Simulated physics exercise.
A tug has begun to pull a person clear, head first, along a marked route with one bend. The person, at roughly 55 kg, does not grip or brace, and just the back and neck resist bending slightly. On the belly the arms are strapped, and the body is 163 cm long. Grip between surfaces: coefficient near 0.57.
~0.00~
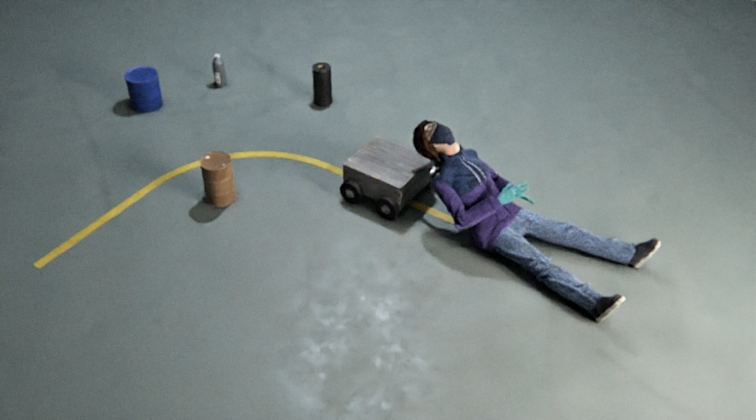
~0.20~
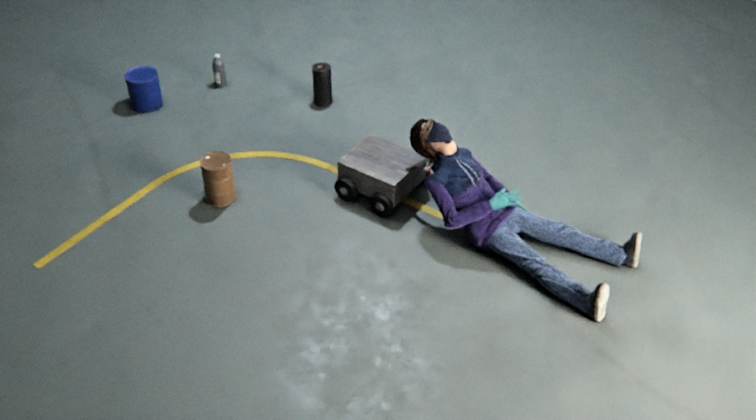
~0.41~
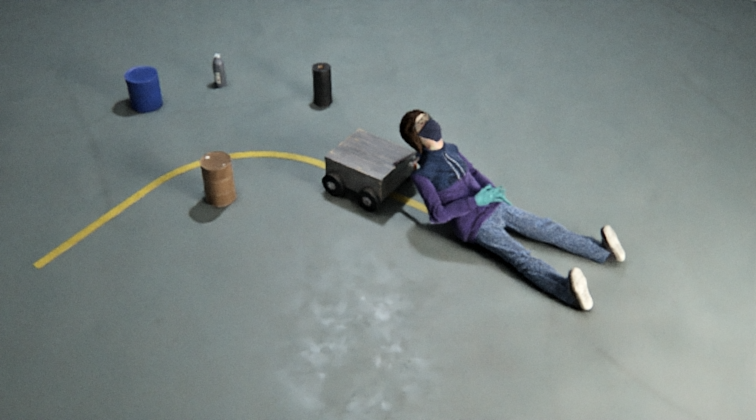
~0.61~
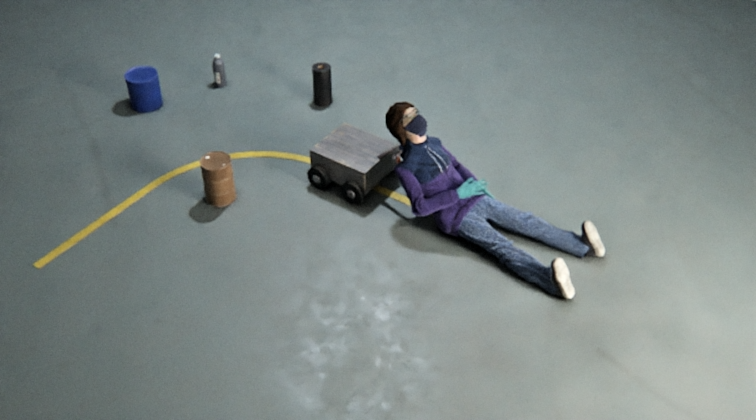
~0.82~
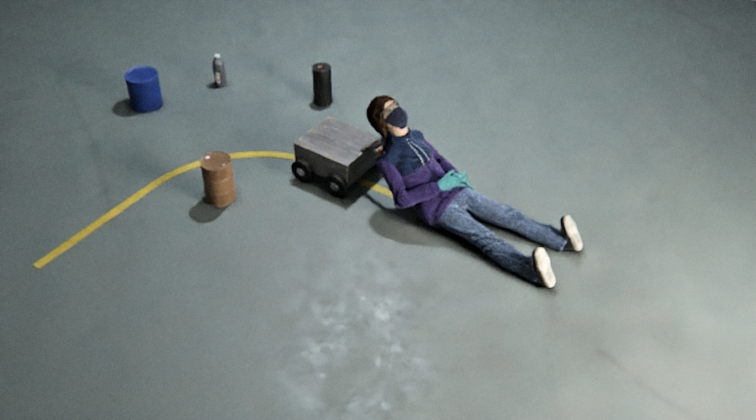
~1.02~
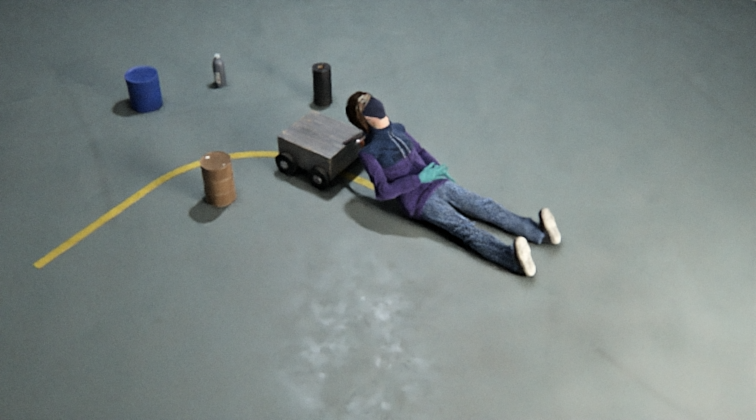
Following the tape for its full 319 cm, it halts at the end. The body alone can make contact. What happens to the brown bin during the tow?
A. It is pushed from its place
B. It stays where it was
A, it is pushed from its place.
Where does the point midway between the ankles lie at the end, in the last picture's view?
Estimate: About (196, 183).
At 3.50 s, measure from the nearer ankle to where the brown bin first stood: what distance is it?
The gap is about 70 cm.
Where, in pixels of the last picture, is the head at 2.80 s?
The head is close to (188, 90).
After 2.10 s the brown bin is where it stood, near (218, 179) in the last picture's view; the nearer ankle is 131 cm from that spot.
After 2.80 s the brown bin is where it stood, near (218, 179) in the last picture's view; the grey bottle where it stood; the nearer ankle is 96 cm from that spot.
After 3.50 s the brown bin is where it stood, near (218, 179) in the last picture's view; the nearer ankle is 65 cm from that spot.
After 4.20 s the brown bin is 9 cm from where it stood, near (210, 187) in the last picture's view; the grey bottle where it stood; the nearer ankle is 32 cm from that spot.
After 5.1 s, brown bin gets knocked; blue bucket stays put; black post stays put; grey bottle stays put.
